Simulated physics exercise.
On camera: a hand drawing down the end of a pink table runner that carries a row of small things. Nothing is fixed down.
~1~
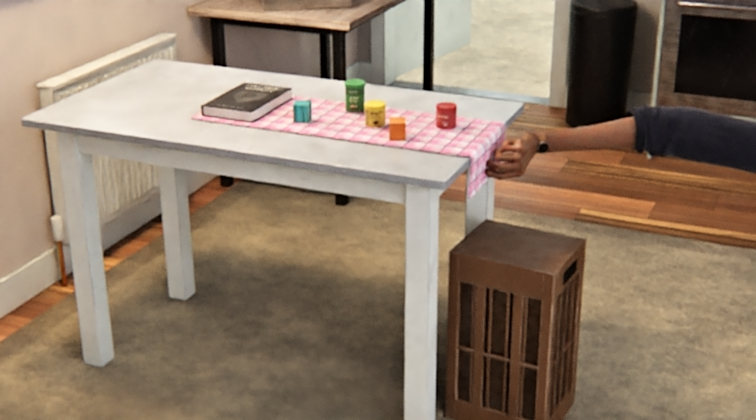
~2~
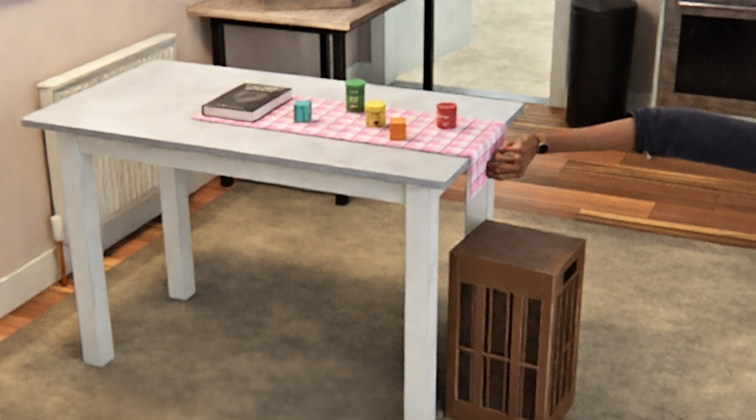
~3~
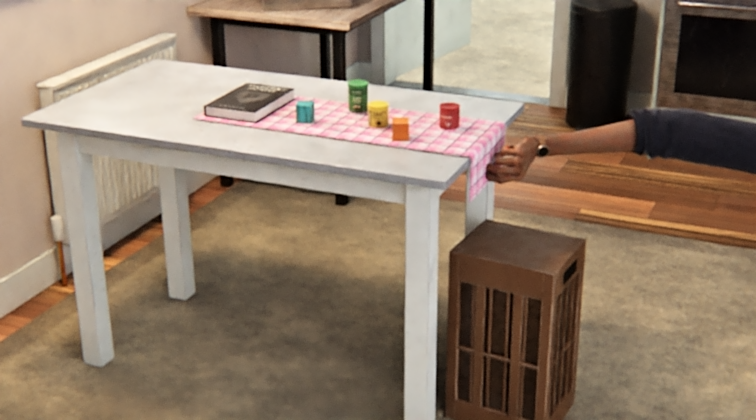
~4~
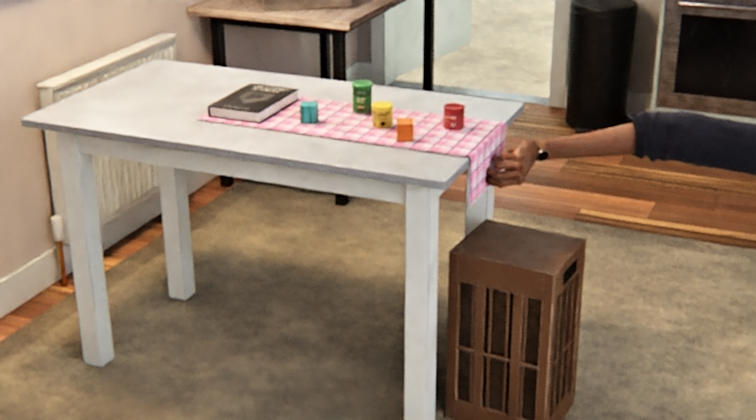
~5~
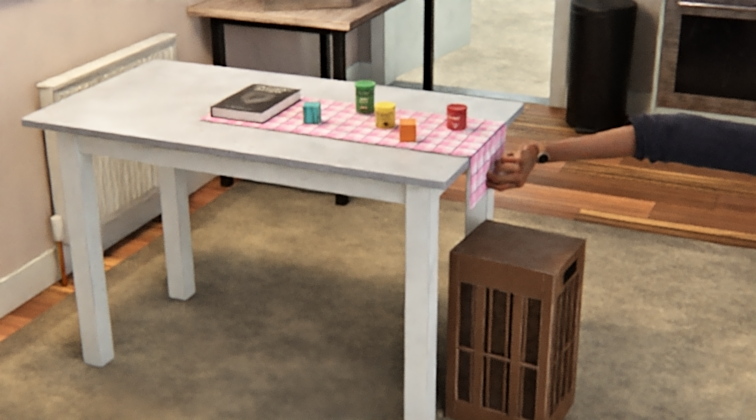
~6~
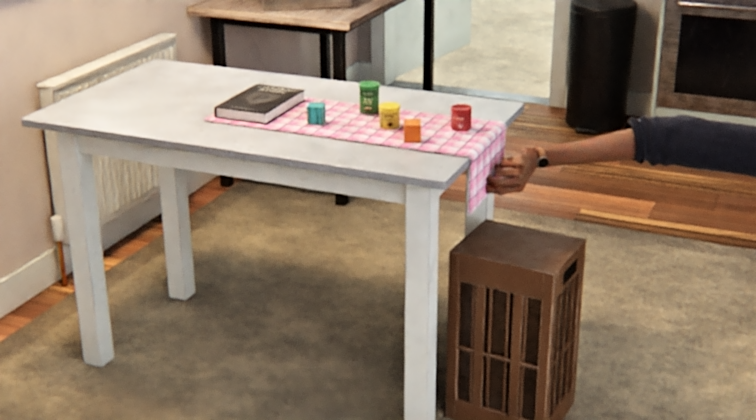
In a room with wooden flooring and a beige rug, a fixed camera looks slightly down on a white table beside a radiator. A dark book, a turquoise cube, a green can, a yellow pot, an orange cube and a red pot sit along a pink checked runner, with a brown crate below right. A hand at right slowly draws the runner's end down, and the objects shift slightly rightward with it.
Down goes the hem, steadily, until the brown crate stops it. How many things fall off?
The count of fallen things is one.
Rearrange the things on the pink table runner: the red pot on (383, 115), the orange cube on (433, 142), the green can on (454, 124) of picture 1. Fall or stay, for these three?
The red pot remains up; the orange cube tumbles off; the green can is carried off.
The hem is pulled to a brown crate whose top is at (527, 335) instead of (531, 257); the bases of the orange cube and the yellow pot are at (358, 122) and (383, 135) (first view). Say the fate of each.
The orange cube drops off, the yellow pot drops off.
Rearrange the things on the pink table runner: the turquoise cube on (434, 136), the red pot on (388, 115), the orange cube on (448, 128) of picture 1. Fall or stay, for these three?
The turquoise cube is carried off; the red pot remains up; the orange cube drops off.
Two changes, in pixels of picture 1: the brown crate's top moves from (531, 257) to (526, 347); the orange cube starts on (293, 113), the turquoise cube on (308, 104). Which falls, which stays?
The orange cube survives, the turquoise cube holds on.
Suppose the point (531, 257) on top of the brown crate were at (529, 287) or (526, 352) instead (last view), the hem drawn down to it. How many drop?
Over the edge go 2 and 4.
Soon after, hem near (487, 214); all still up.
After that, hem on the crate; red pot gone.
In the end, hem on the crate; red pot gone. It carries off one.
